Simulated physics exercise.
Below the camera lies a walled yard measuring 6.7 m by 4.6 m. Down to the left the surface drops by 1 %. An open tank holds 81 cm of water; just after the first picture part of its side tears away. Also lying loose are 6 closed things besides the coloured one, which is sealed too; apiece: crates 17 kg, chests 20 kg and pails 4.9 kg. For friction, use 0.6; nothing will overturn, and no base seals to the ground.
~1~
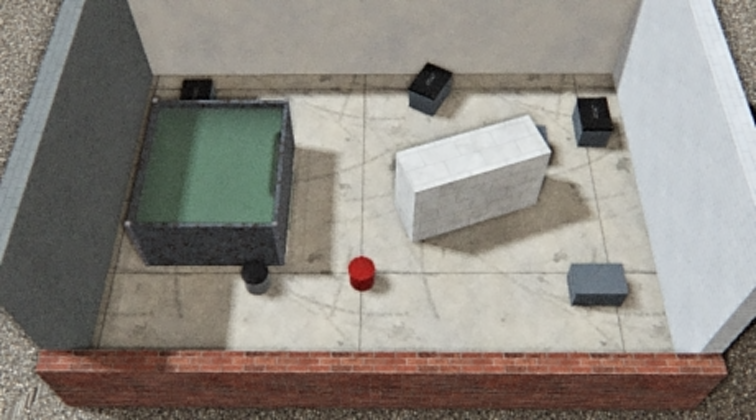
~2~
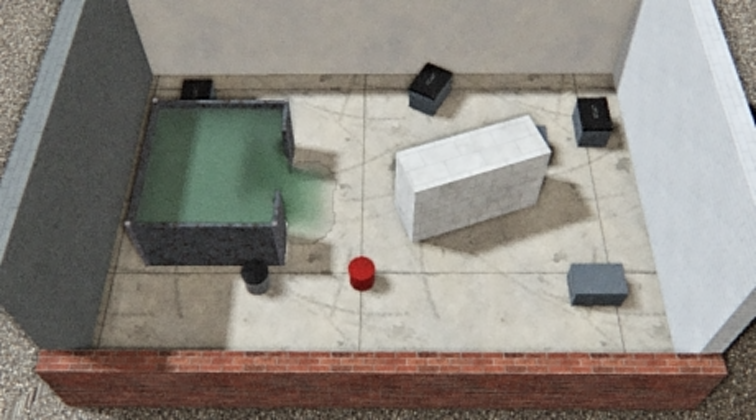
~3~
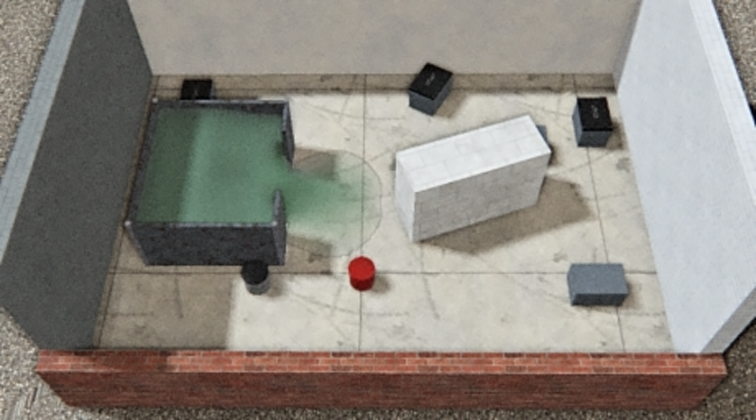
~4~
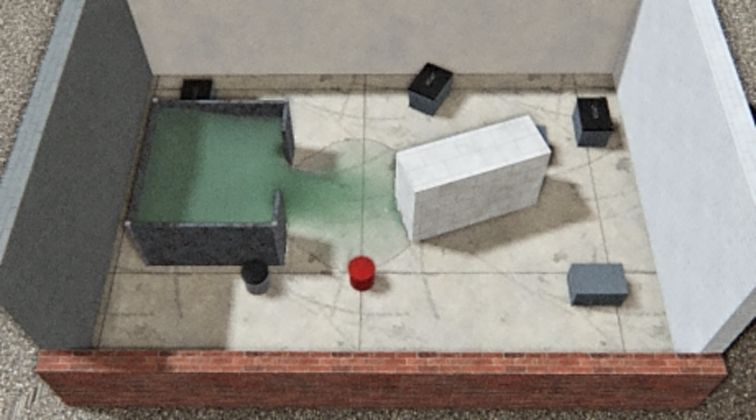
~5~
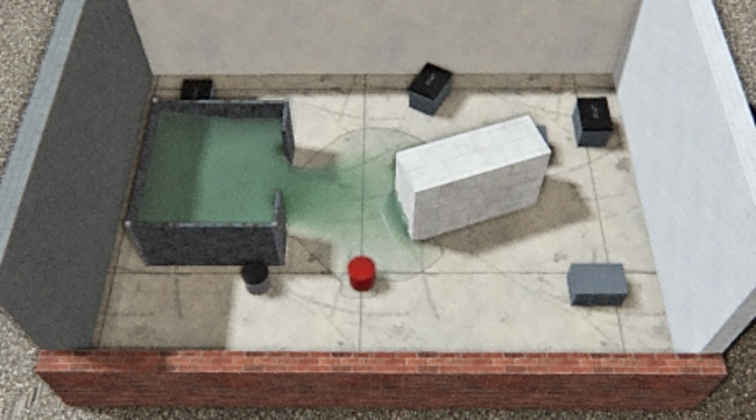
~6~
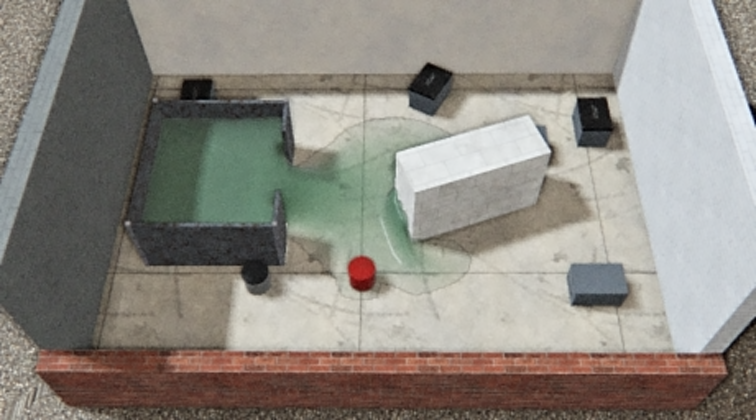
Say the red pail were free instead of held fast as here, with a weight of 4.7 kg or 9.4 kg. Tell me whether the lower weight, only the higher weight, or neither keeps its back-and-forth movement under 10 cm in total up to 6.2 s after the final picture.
To my eye, it moves too far either way.
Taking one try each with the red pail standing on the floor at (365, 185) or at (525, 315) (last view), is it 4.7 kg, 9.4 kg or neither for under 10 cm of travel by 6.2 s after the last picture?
Respectively, neither option; neither option.
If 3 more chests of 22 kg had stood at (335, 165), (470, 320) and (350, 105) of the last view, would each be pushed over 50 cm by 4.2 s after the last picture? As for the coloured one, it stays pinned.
Each in turn: Further than that, further than that, not that far.
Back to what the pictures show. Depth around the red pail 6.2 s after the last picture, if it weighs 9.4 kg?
8 cm, roughly.
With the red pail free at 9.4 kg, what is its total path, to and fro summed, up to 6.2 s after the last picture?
The distance adds up to about 200 cm.
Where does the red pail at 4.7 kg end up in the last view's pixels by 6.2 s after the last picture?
About (166, 294).
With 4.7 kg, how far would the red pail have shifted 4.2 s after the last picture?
It would be some 100 cm from its spot.
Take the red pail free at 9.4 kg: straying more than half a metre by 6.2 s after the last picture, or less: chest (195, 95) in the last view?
Below the mark.
Then, 0.6 s after the last picture the red pail would be 62 cm from its start with 4.7 kg and 25 cm from its start with 9.4 kg; 5 cm of water round it then.
Then, 2.3 s after the last picture the red pail would be 103 cm from its start with 4.7 kg and 54 cm from its start with 9.4 kg; 5 cm of water round it then.
Then, 4.2 s after the last picture the red pail would be 108 cm from its start with 4.7 kg and 54 cm from its start with 9.4 kg; 4 cm of water round it then.
Then, 6.2 s after the last picture the red pail would be 228 cm from its start with 4.7 kg and 169 cm from its start with 9.4 kg; 8 cm of water round it then.
